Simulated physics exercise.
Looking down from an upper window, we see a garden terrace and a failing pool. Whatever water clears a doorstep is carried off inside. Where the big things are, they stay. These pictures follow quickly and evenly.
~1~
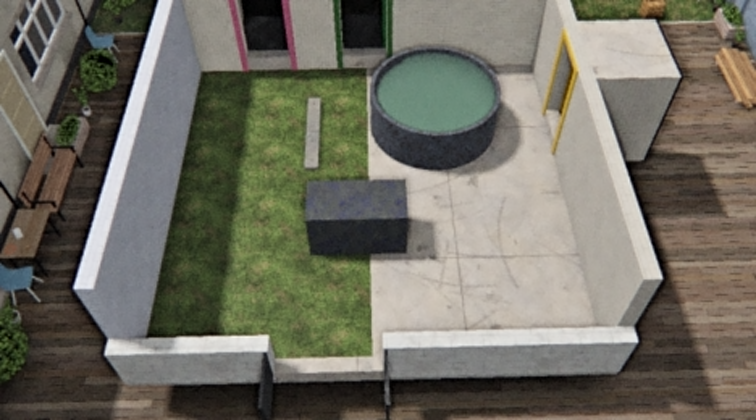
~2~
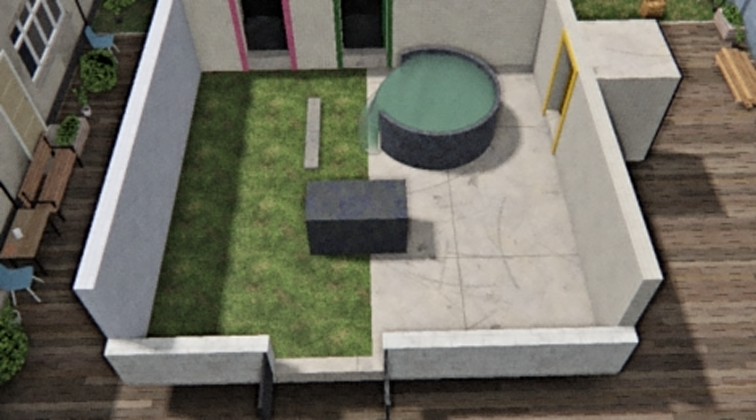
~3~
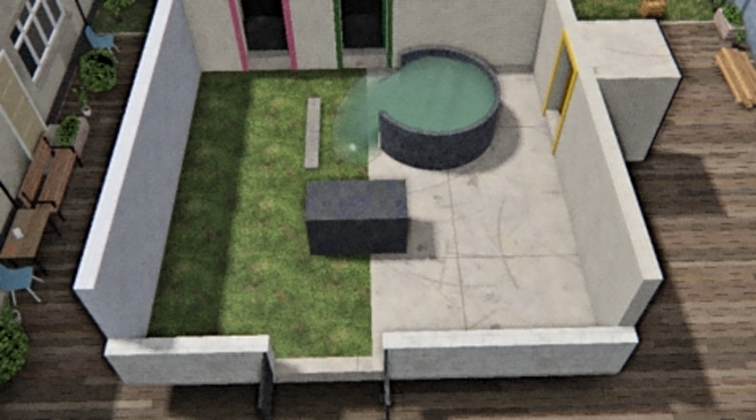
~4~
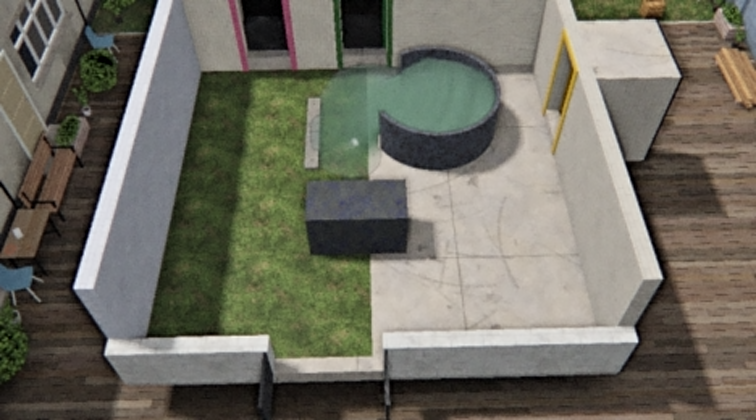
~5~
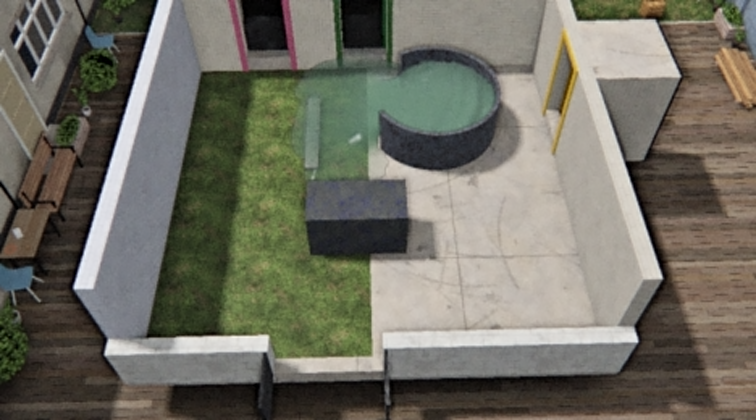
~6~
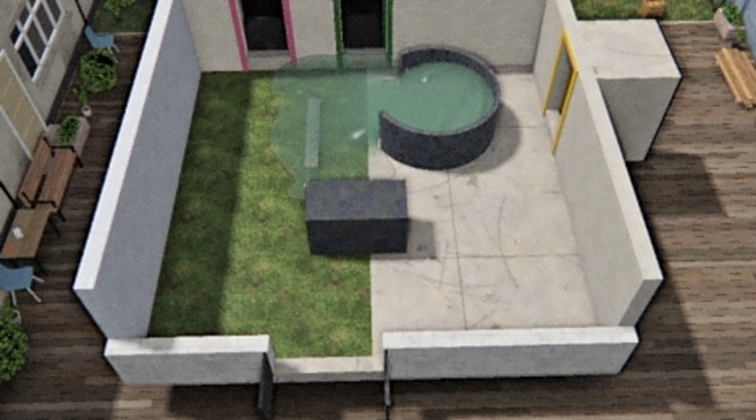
Greenish water poured from a gap in the left side of the round dark pool, then spread leftward across the grass, passing over a thin pale slab and reaching the dark block in the walled terrace.
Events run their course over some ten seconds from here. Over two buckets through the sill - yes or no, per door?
Pink door - no, green door - no, yellow door - no.
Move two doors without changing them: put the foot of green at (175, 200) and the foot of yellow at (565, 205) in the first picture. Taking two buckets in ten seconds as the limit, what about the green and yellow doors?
Well, green doesn't reach it and yellow doesn't reach it.
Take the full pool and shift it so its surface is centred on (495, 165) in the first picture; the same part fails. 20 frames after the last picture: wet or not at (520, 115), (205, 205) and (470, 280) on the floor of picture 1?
First spot stays unwetted, second spot gets drenched, third spot gets drenched.
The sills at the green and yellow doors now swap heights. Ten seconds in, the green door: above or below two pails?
My reading: The green door exceeds the limit.
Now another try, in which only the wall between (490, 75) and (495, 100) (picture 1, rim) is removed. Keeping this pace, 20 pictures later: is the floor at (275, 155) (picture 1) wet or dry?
Answer: Bone-dry.
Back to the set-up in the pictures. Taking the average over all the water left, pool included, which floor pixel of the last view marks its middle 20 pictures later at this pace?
I'd put my finger on (304, 136).
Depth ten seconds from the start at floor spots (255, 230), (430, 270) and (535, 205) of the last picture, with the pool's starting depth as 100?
Going in order, roughly 12, 6 and 8 %.
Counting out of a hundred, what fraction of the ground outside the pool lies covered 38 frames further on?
I'd guess some 80 per cent.
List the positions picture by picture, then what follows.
Still water in the pool at (435, 92), in the first frame.
The front is at (371, 152), out from the gap at (376, 103), in the second frame.
Water pours out at (376, 106) and has run to (358, 162), in the third frame.
The front is at (322, 165), out from the gap at (376, 107), in the fourth frame.
Water pours out at (376, 108) and has run to a hidden place, in the fifth frame.
Water pours out at (376, 108) and has run to (298, 196), in the sixth frame.
A moment on, water covers 30 % of the floor; the pink door wet at the sill, nothing in, the green door under two buckets in, the yellow door not reached.
Next, water covers 40 % of the floor; the pink door wet at the sill, nothing in, the green door under two buckets in, the yellow door not reached.
Then, water covers 55 % of the floor; the pink door wet at the sill, nothing in, the green door under two buckets in, the yellow door not reached.
Later, water covers 80 % of the floor; the pink door wet at the sill, nothing in, the green door under two buckets in, the yellow door wet at the sill, nothing in.
In the end, water covers 100 % of the floor; the pink door wet at the sill, nothing in, the green door under two buckets in, the yellow door wet at the sill, nothing in.
